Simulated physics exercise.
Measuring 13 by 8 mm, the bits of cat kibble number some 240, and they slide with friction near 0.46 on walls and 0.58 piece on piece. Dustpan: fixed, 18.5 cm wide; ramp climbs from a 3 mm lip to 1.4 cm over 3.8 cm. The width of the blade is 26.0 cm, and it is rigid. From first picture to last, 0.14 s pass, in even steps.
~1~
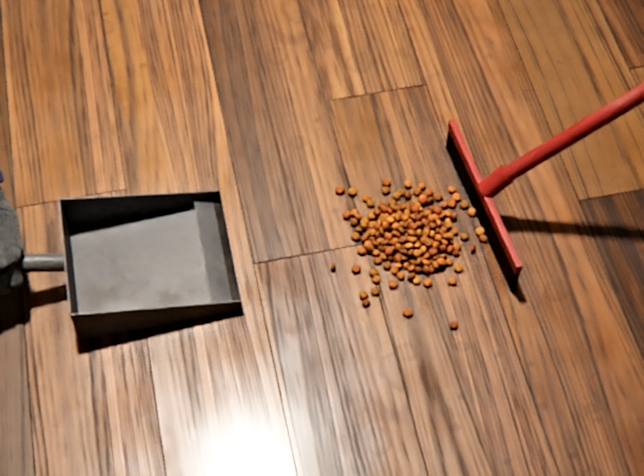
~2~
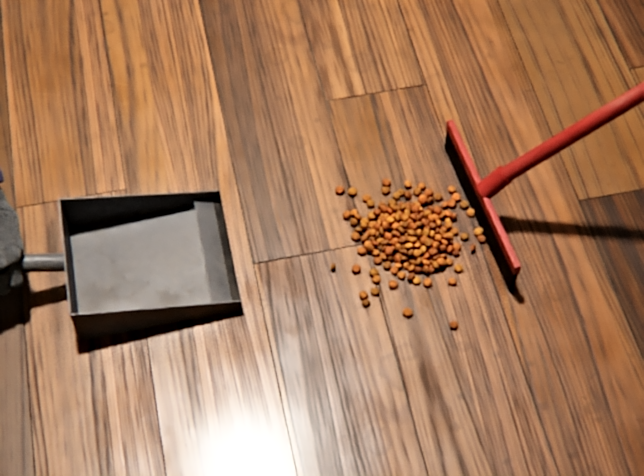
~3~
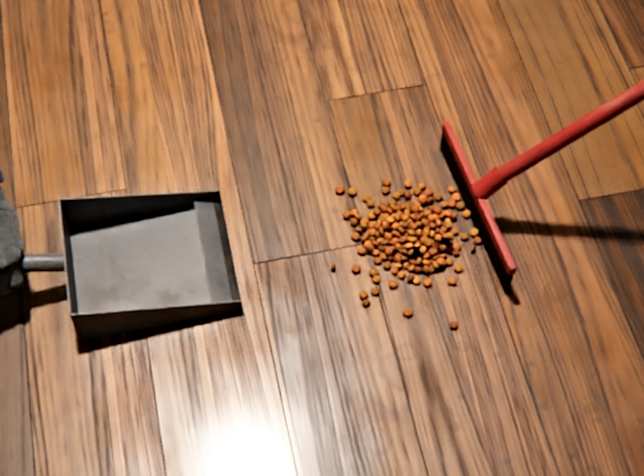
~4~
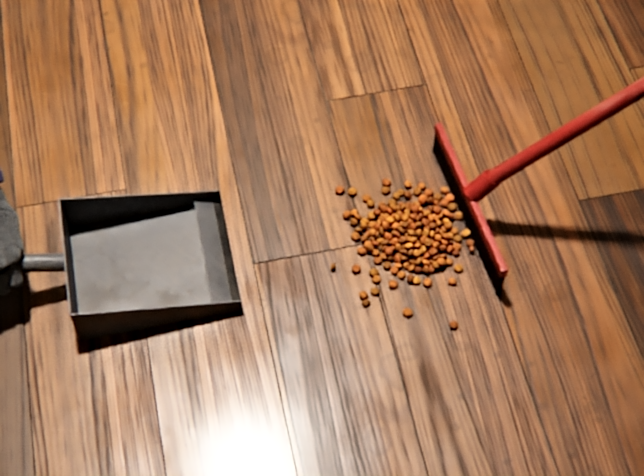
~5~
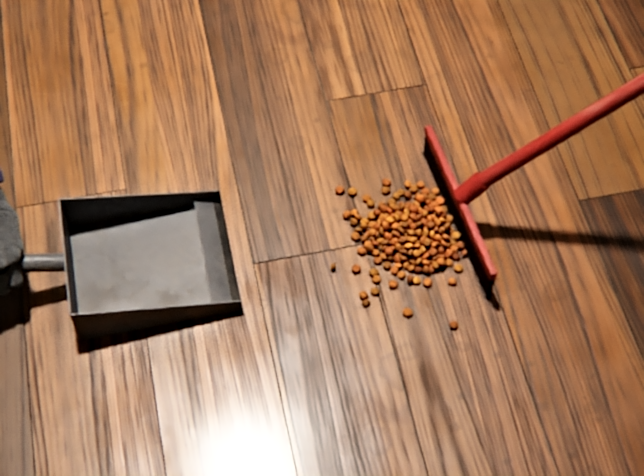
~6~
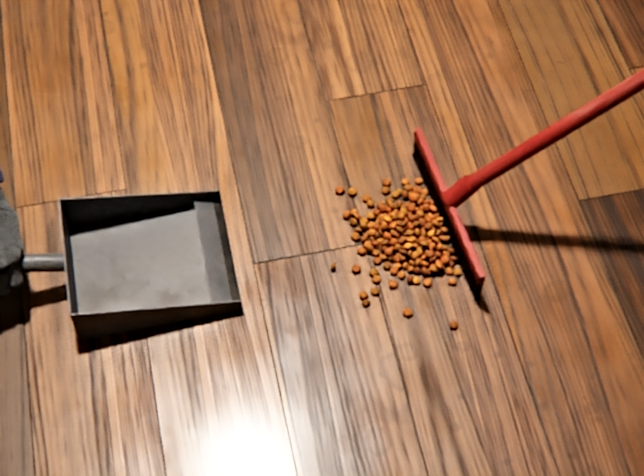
A red blade on a handle slides slightly left into a pile of brown kibble pieces.
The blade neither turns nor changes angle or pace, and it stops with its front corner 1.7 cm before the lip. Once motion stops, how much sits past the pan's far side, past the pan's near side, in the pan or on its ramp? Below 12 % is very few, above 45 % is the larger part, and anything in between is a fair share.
Far side: Very few, near side: A fair share, pan: A fair share.
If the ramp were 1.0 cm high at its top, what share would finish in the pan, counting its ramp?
In that case roughly 40 percent.
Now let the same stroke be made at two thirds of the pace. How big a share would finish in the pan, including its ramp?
In that case close to 35 per cent.
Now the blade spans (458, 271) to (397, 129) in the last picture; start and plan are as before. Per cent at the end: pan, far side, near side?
The pan gets 35, the far side 10 and the near side 15.
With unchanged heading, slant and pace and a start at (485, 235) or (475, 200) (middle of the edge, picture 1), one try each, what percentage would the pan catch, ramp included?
Estimates: 35 percent and 35 percent.
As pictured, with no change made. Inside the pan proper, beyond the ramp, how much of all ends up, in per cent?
Roughly 10 in a hundred.
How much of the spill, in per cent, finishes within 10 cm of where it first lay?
I'd say about 0 per cent.
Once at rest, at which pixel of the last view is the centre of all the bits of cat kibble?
Around (233, 277).
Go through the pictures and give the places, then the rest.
Blade from (518, 269) to (452, 127), moved 0.0 cm, 0 of the pieces shifted so far; middle of the pieces at (407, 234); pan at (139, 270), in the first picture.
Blade from (516, 270) to (450, 127), moved 0.2 cm, 0 of the pieces shifted so far; middle of the pieces at (407, 234), in the second picture.
Blade from (511, 271) to (446, 128), moved 0.9 cm, 4 of the pieces shifted so far; middle of the pieces at (407, 234), in the third picture.
Blade from (503, 273) to (438, 130), moved 2.1 cm, 11 of the pieces shifted so far; middle of the pieces at (407, 234), in the fourth picture.
Blade from (492, 276) to (428, 133), moved 3.6 cm, 40 of the pieces shifted so far; middle of the pieces at (407, 234), in the fifth picture.
Blade from (481, 279) to (418, 135), moved 5.3 cm, 112 of the pieces shifted so far; middle of the pieces at (405, 234); pan at (139, 270), in the sixth picture.
Then, 0.25 s after the last picture, middle of the blade 17 cm from the lip; 0 % over the lip, far side 0 %, near side 15 %.
Then, 0.41 s after the last picture, middle of the blade 8 cm from the lip; 0 % over the lip, far side 0 %, near side 20 %.
Then, 0.70 s after the last picture, middle of the blade 3 cm from the lip; 40 % over the lip, far side 0 %, near side 25 %.
In the end, far side 0 %, near side 25 %, pan 40 %, in front of the lip or behind the blade 30 %.
